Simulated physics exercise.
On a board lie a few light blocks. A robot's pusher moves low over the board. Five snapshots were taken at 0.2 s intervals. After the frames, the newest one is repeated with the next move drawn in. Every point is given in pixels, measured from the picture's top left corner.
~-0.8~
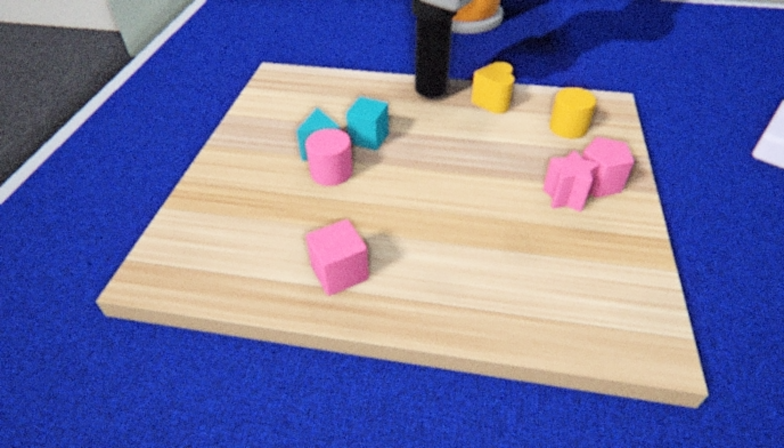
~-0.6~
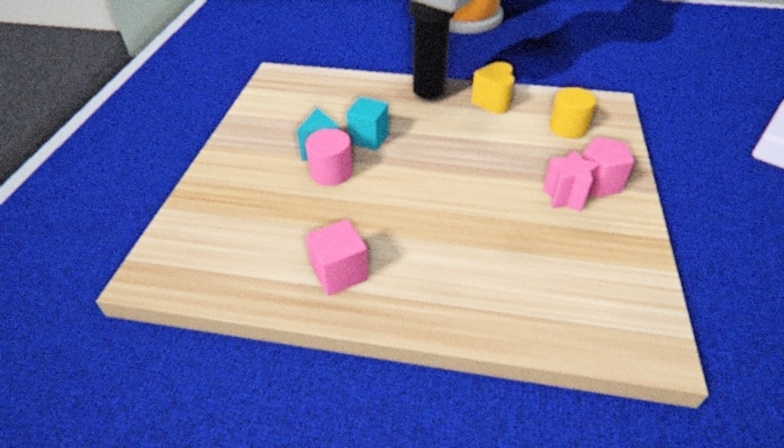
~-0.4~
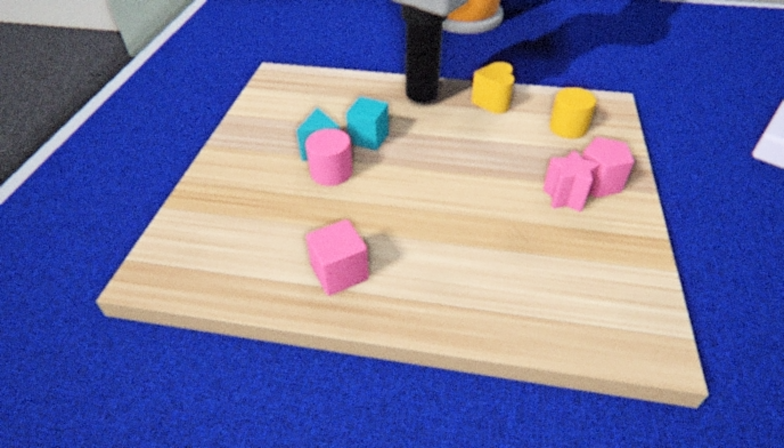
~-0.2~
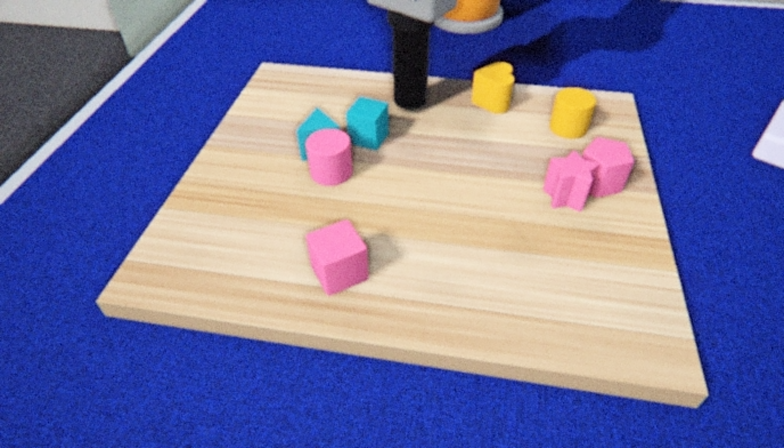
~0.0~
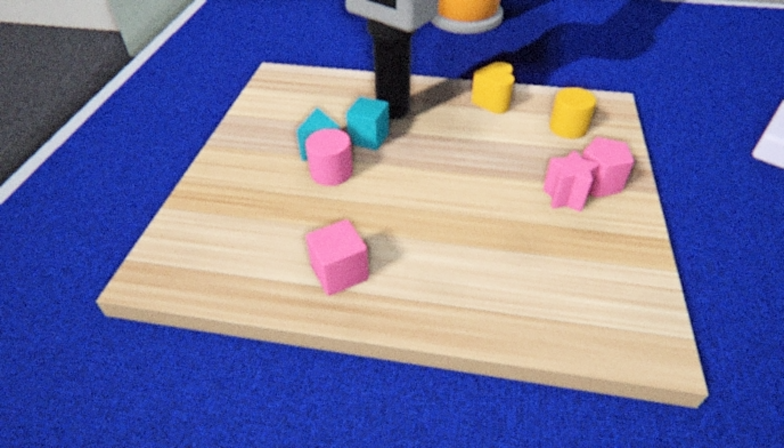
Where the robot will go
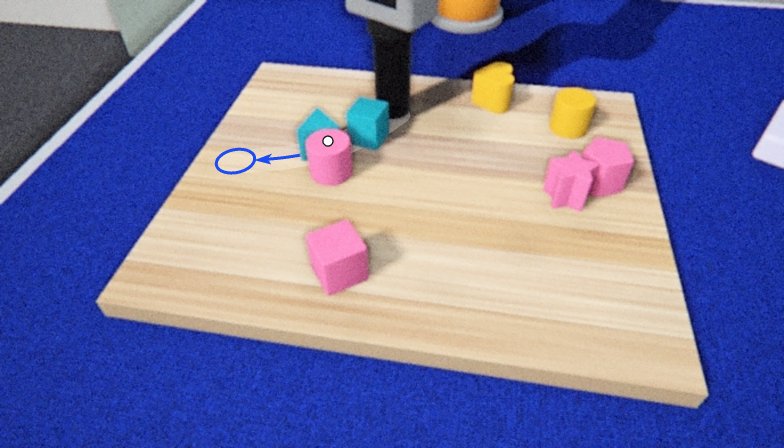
On a wooden board over blue carpet, a robot's black pusher started near the back edge among turquoise, pink and yellow blocks, then moved a short way left toward the turquoise ones, which stayed put.
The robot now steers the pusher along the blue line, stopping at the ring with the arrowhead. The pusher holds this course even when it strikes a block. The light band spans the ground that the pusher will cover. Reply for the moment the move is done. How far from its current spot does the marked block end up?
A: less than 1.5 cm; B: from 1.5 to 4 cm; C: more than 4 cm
Answer: C.
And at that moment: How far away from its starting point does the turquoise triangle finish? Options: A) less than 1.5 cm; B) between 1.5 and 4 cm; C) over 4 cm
(C)
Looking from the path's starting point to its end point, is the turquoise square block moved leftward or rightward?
Its shift is leftward.
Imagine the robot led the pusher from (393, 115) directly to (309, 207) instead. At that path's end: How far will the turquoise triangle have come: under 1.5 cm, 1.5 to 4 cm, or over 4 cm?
My prediction: Between 1.5 and 4 cm.
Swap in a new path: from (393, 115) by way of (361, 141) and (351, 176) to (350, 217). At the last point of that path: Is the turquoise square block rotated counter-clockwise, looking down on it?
No - that is not the case.
Path on the board, from (393, 115) by way of (352, 139) and (297, 156) to (236, 161); the dot is on the pink cylinder.
What follows on the original path. One third of the way, pusher (351, 134); turquoise triangle (305, 123), turned 40° clockwise; pink cylinder (319, 153); turquoise square block (337, 130).
Two thirds of the way, pusher (295, 150); turquoise triangle (259, 135); pink cylinder (311, 171); turquoise square block (317, 143), turned 40° anticlockwise.
At the end, pusher (234, 155); turquoise triangle (207, 149), turned 35° anticlockwise; pink cylinder (311, 171); turquoise square block (317, 143), turned 40° anticlockwise.
